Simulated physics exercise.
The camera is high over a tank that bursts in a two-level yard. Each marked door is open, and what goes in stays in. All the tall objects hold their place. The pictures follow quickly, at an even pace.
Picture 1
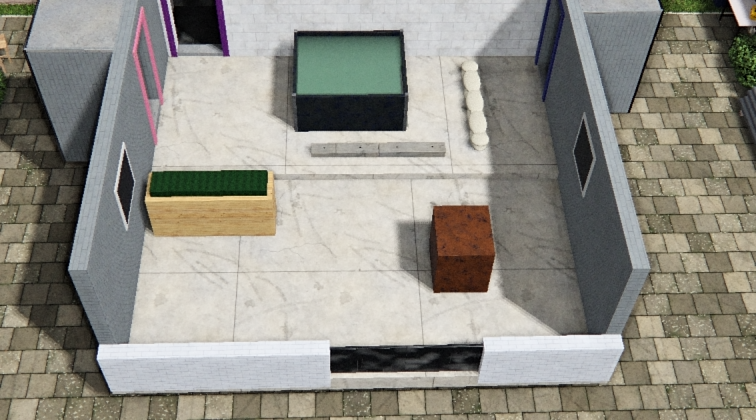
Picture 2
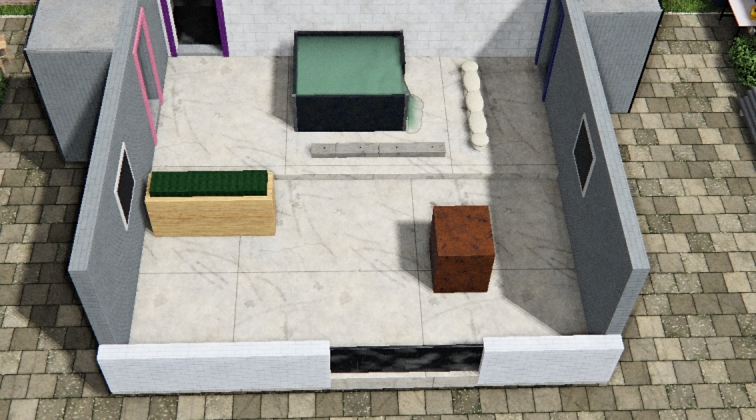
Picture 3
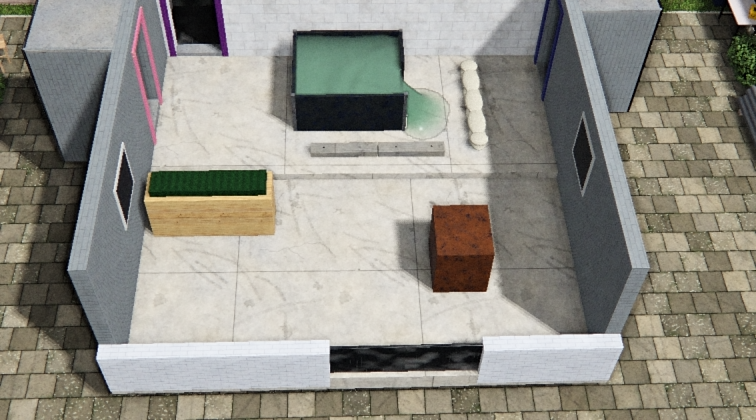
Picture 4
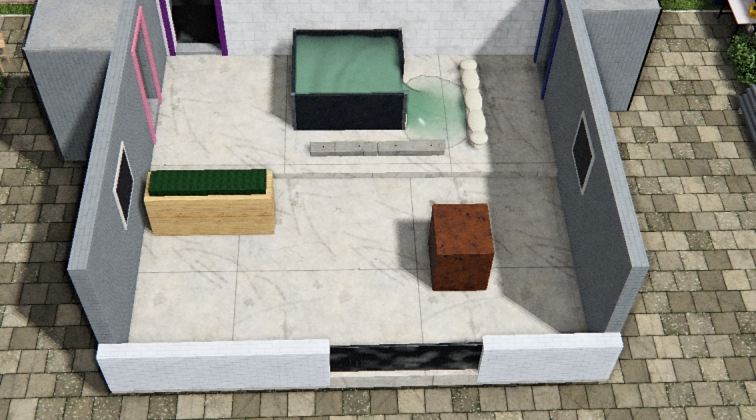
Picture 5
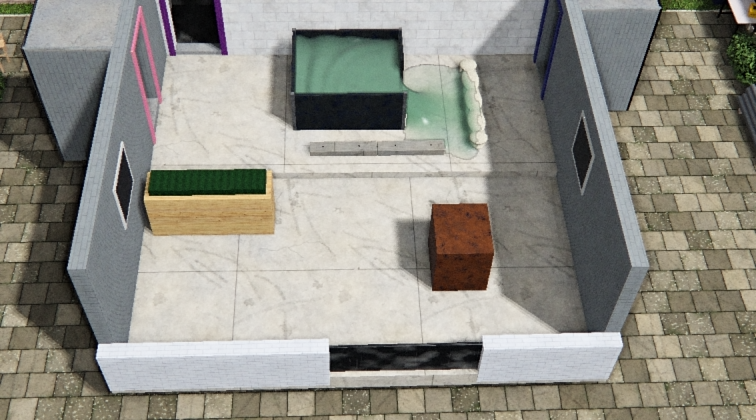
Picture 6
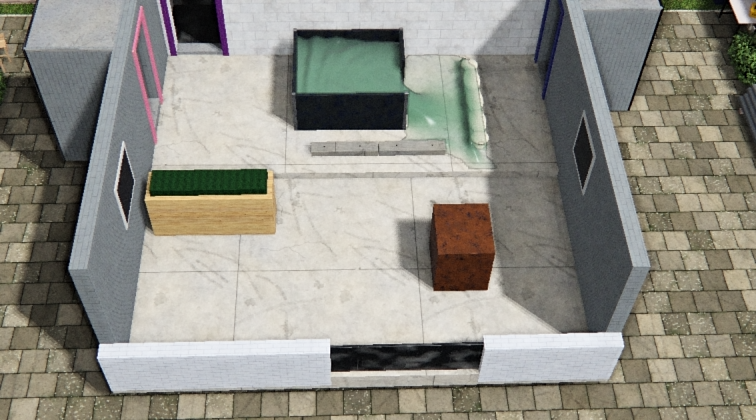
Green-tinted water burst from the right side of a dark open tank in a walled yard, spreading across the pale floor to a row of white rounded shapes and creeping forward around them.
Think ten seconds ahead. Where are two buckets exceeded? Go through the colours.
The purple door stays under that; the pink door stays under that; the blue door takes more than that.
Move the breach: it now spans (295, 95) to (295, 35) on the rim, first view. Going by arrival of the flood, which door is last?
I say the blue one.
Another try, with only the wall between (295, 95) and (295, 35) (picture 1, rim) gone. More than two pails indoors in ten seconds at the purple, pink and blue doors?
Then: The purple door lets more in; the pink door passes that mark; the blue door lets less in.
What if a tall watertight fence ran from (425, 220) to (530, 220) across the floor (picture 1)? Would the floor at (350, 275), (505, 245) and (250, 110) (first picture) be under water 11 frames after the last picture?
In turn: Dry, clear, free of water.
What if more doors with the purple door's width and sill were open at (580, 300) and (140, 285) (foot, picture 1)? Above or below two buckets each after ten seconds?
As listed: Goes over, keeps below it.
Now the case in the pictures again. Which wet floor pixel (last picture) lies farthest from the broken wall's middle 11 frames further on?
Close to (572, 328).
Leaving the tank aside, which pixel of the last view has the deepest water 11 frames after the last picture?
Close to (458, 111).
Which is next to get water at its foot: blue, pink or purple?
I say the blue one.
A moment on, water covers 25 % of the floor; the purple door not reached, the pink door not reached, the blue door not reached.
Next, water covers 35 % of the floor; the purple door not reached, the pink door not reached, the blue door under two buckets in.
Then, water covers 45 % of the floor; the purple door wet at the sill, nothing in, the pink door not reached, the blue door over two buckets in.
Later, water covers 70 % of the floor; the purple door wet at the sill, nothing in, the pink door wet at the sill, nothing in, the blue door far over two buckets in.
In the end, water covers 90 % of the floor; the purple door wet at the sill, nothing in, the pink door wet at the sill, nothing in, the blue door far over two buckets in.
